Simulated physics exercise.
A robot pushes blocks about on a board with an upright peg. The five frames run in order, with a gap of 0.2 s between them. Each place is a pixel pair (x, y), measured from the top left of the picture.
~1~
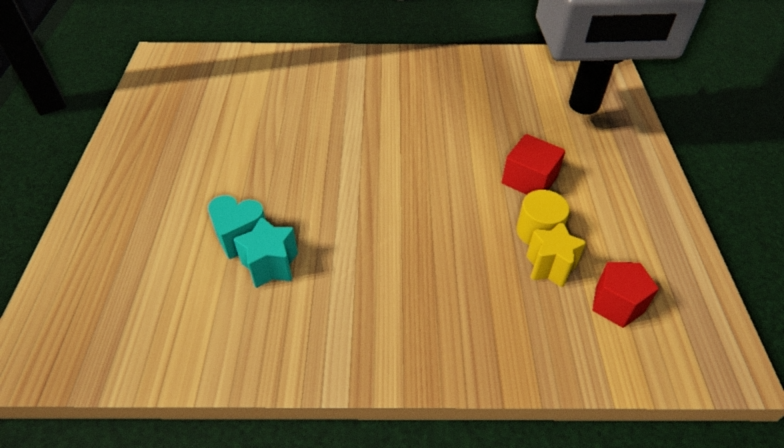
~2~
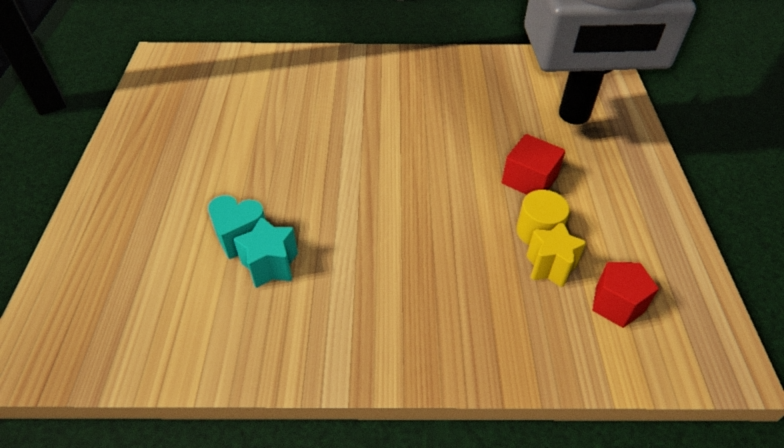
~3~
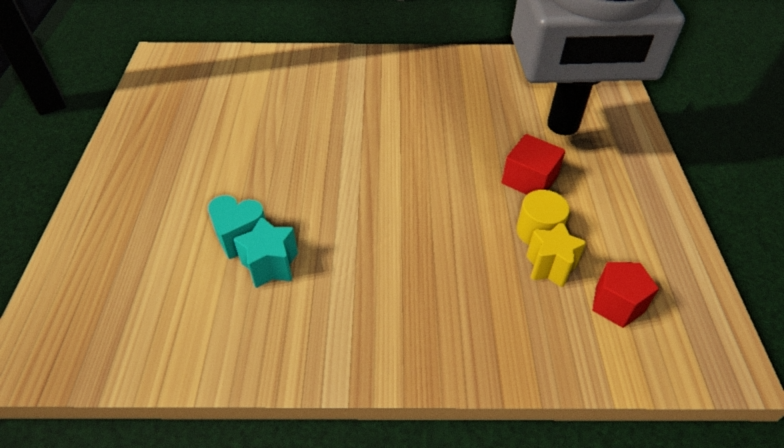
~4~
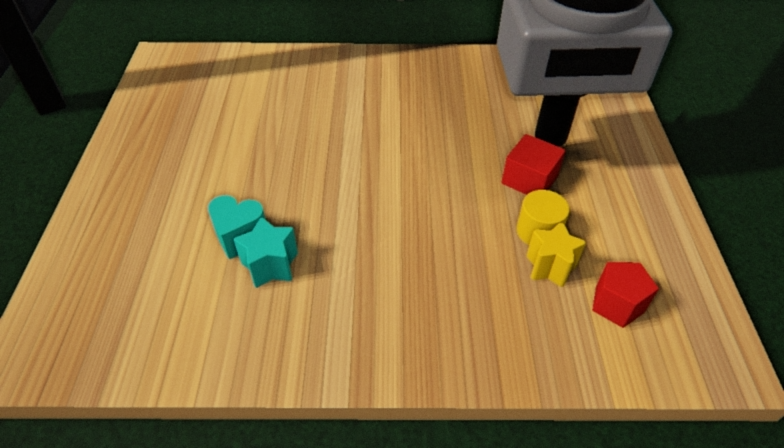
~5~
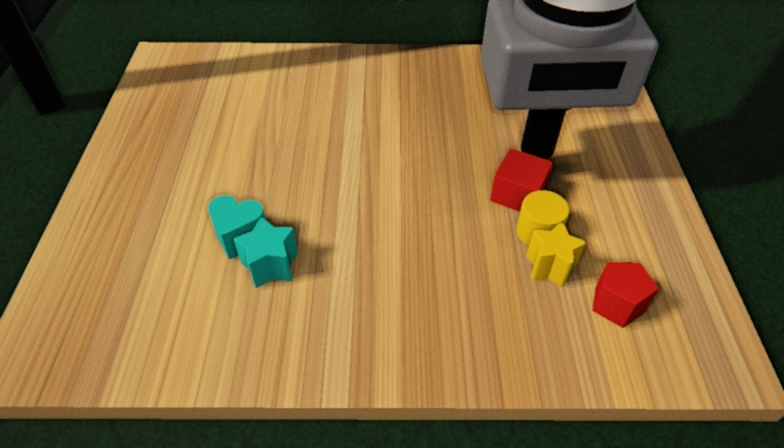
A light wooden board on a dark green surface is seen from above at an angle by a camera that stays still. Two teal blocks, a heart and a star, sit left of centre, while a red cube, a yellow cylinder, a yellow star and a red pentagon stand on the right. A grey machine's black peg slides down and left from the upper right and nudges the red cube slightly the same way.
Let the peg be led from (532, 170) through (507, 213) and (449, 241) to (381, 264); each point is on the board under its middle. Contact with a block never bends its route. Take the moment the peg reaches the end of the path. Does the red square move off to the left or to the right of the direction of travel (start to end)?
Answer: Leftward.
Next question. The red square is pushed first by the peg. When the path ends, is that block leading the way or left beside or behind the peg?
Final position: To the side or behind.
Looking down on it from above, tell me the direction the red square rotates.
Seen from above, counterclockwise.
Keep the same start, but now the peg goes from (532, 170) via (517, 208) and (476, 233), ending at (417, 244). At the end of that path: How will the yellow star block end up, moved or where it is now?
The block in question is displaced by the end.
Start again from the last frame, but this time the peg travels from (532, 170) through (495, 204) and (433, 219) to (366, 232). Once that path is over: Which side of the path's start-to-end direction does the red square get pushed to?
It moves off to the left.
The first path, step by step. One third of the way, peg at (511, 195); red square at (485, 209), turned 15° clockwise; yellow cylinder at (544, 216); yellow star block at (563, 247).
Two thirds of the way, peg at (451, 223); red square at (428, 245); yellow cylinder at (544, 216); yellow star block at (563, 247).
At the end, peg at (380, 246); turquoise star block not moved; red square at (389, 275), turned 45° anticlockwise; yellow cylinder at (544, 216); yellow star block at (563, 247).
